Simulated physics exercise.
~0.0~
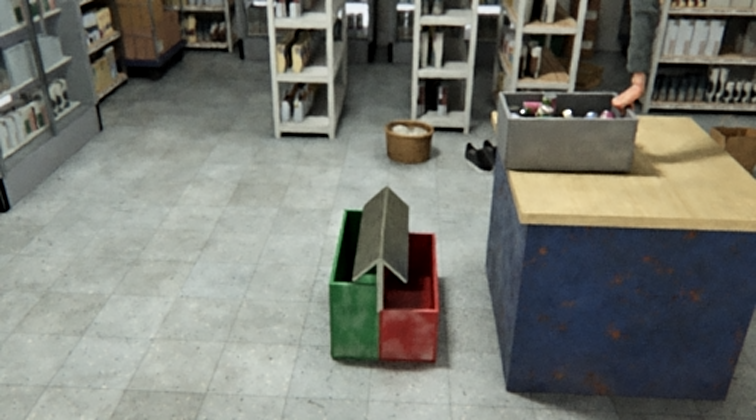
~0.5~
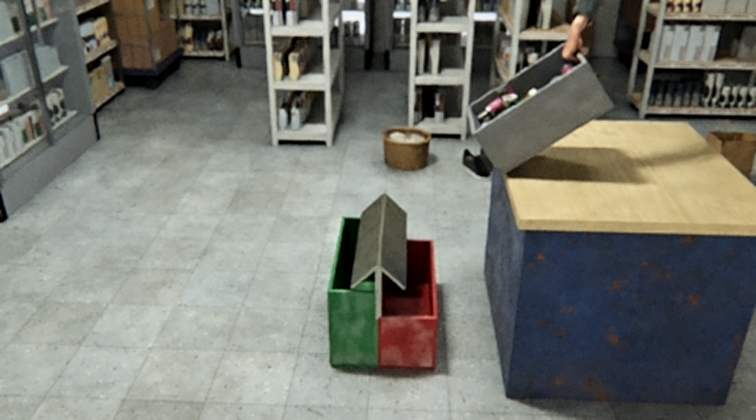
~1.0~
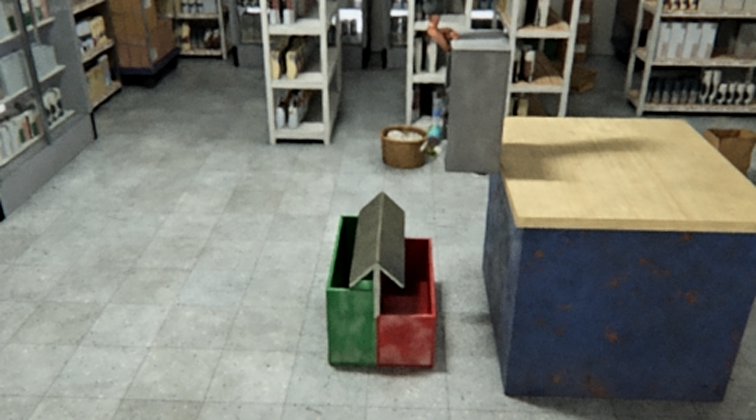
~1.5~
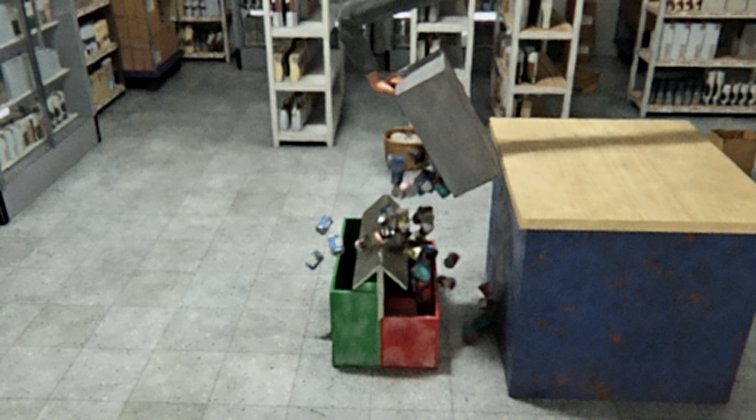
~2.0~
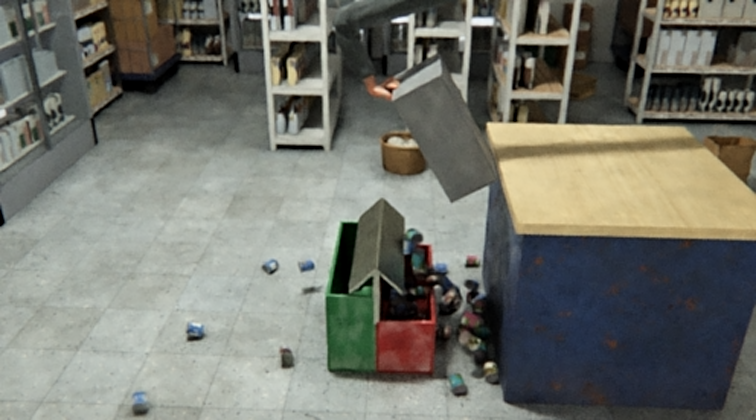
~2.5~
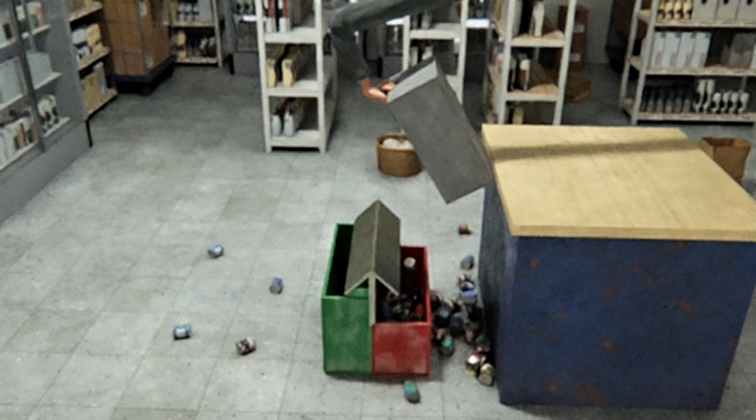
The clip opens on a grey box of small tins resting on a blue bench with a pale wooden top, a hand at its far side, while a green bin and a red box stand joined on the floor under a roof-shaped splitter. The hand lifts and tilts the grey box over the bench's left edge until it stands upright. It tips further, and tins pour out over the splitter. Some drop into the red box, while others scatter and roll across the floor. Finally the grey box hangs steeply tipped, with tins in the red box, many heaped beside the bench and a few lying to the left.
